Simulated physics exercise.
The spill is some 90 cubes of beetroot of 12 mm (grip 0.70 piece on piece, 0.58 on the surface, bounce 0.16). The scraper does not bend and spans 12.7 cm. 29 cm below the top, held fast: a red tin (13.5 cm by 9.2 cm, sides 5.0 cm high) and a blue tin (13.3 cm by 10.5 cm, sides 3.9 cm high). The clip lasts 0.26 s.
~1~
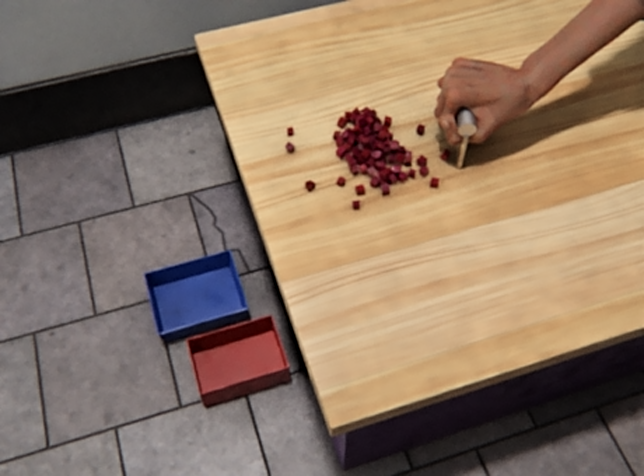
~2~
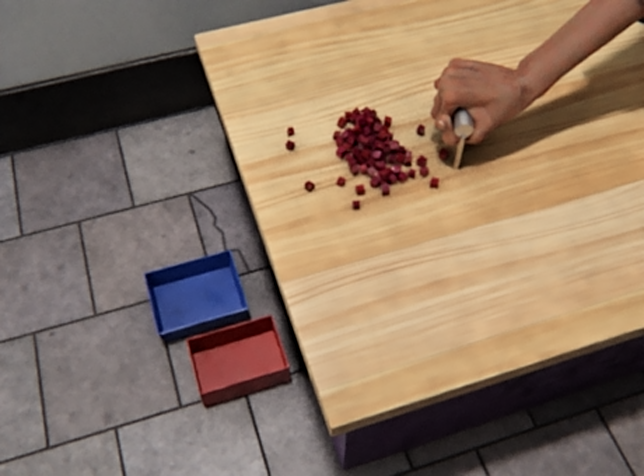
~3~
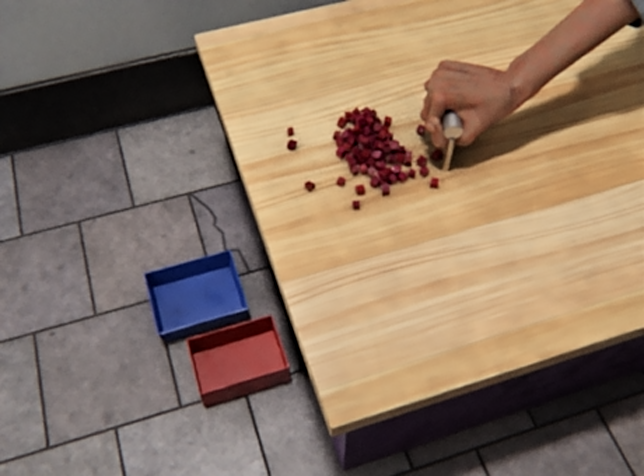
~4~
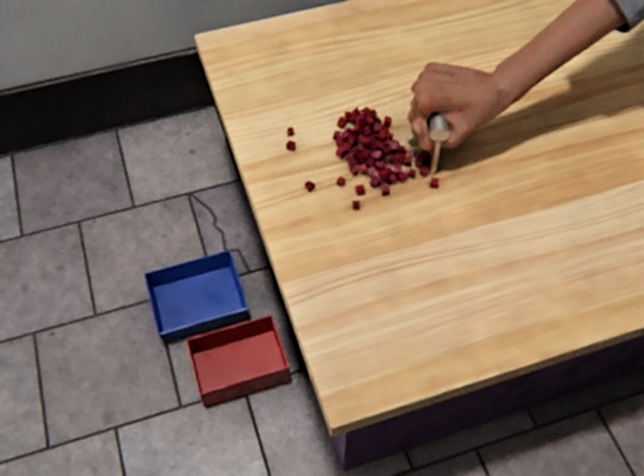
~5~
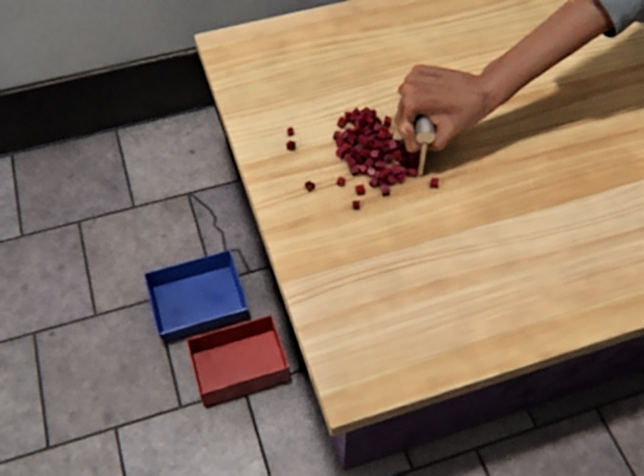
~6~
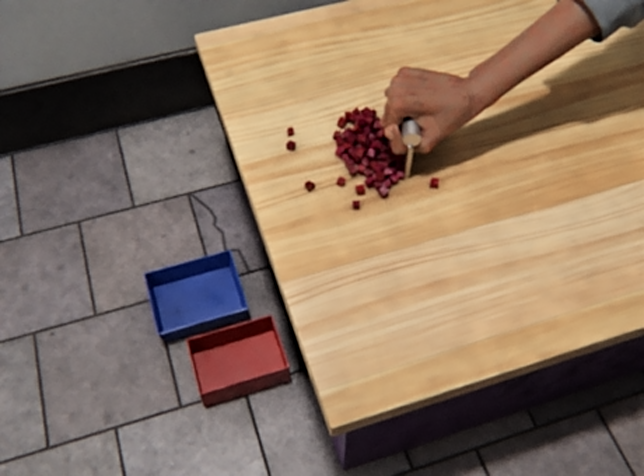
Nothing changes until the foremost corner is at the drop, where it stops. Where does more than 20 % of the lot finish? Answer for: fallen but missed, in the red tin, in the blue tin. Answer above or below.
Missed: Below, red tin: Below, blue tin: Above.
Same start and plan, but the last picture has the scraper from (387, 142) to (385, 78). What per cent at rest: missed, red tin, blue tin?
Missed 45, red tin 0, blue tin 5.
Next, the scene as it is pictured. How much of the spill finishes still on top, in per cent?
Roughly 50 per cent.
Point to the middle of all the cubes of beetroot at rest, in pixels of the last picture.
At about (251, 216).
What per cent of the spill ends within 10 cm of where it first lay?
Roughly 25 per cent.
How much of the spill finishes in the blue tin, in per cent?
Some 40 per cent.
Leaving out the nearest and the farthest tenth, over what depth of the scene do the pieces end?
Some 18 cm.
Then, 0.29 s after the last picture, scraper 18 cm from its start, spill 16 cm wide; still on top 100 %.
Then, 0.58 s after the last picture, scraper 28 cm from its start, spill 18 cm wide; off the edge, not caught 15 %, still on top 85 %.
Then, 0.82 s after the last picture, scraper 28 cm from its start, spill 19 cm wide; blue tin 35 %, off the edge, not caught 15 %, still on top 50 %.
In the end, red tin 0 %, blue tin 40 %, fallen but missed 10 %, still on top 50 %.
